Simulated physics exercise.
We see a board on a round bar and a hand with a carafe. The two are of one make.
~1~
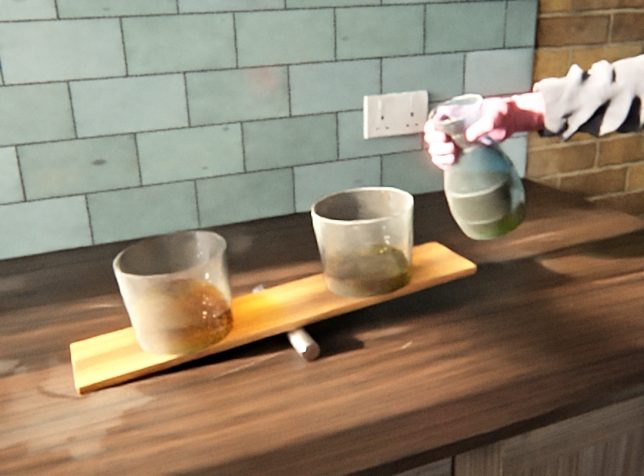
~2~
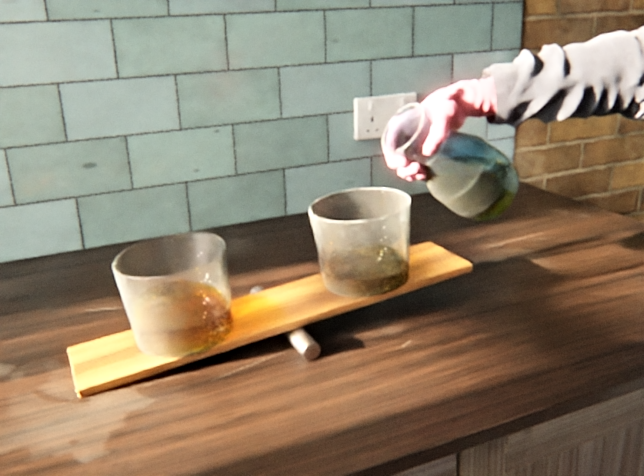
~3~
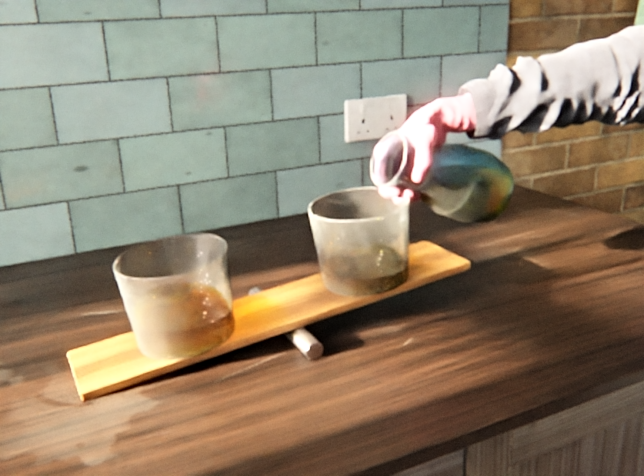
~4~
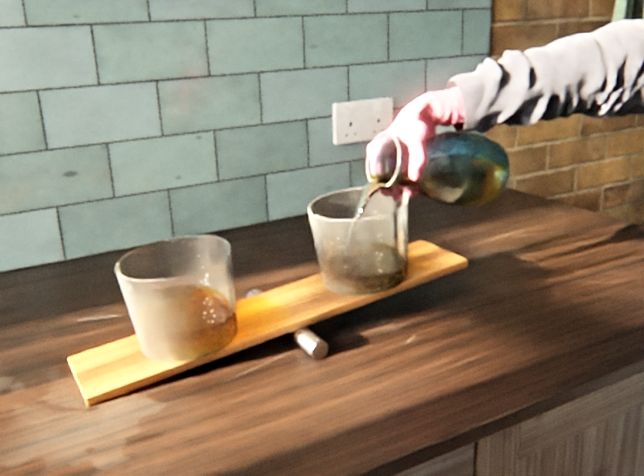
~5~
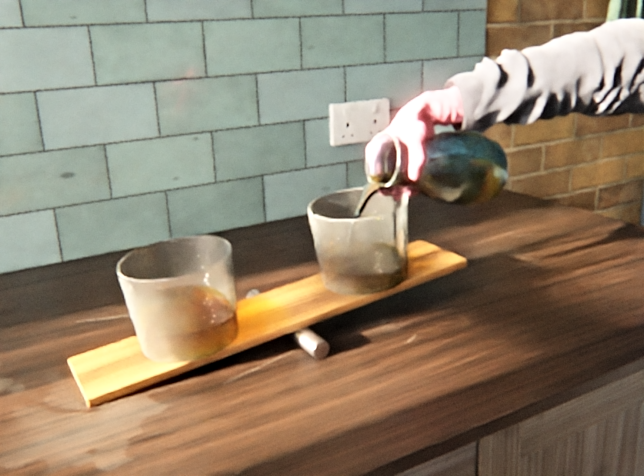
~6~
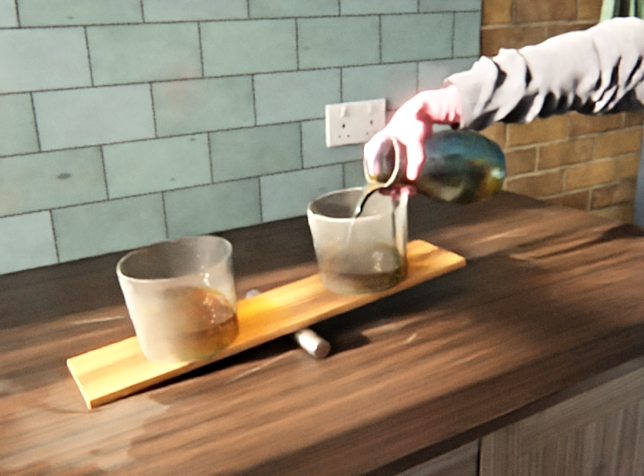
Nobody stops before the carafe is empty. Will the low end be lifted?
In the end the board tips the other way.
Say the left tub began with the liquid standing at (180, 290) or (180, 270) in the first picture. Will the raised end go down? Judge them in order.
One after the other: Tips over, keeps its lean.
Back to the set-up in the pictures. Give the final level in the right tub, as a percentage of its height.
Some 60 per cent.
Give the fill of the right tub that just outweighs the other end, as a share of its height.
About 30 per cent.
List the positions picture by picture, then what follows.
In the first frame, the hand lifts the carafe; carafe (475, 166) tipped 25° with all of its load; right tub (365, 240) about a quarter full, raised; left tub (179, 292) about a third full, on the low side.
In the second frame, the carafe is brought over; round bar (309, 349); right tub about a quarter full, surface at (365, 263).
In the third frame, the carafe is brought over; carafe (440, 176) tipped 70° with all of its load; right tub (362, 239) about a quarter full.
In the fourth frame, a stream runs into the right tub; round bar (316, 347); right tub about a quarter full, surface at (364, 261); left tub about a third full, surface at (185, 311).
In the fifth frame, a stream runs into the right tub; carafe (434, 166) tipped 80° with nearly all of its load; right tub (361, 239) about a quarter full.
In the sixth frame, a stream runs into the right tub; round bar (318, 347); right tub about a quarter full, surface at (362, 259); left tub about a third full, surface at (186, 312).
Soon after, the right tub is about a third full; the board has swung over, and that end is down.
Later, the right tub is about half full; the board has swung over, and that end is down.
In the end, the right tub is about two thirds full; the board has swung over, and that end is down.
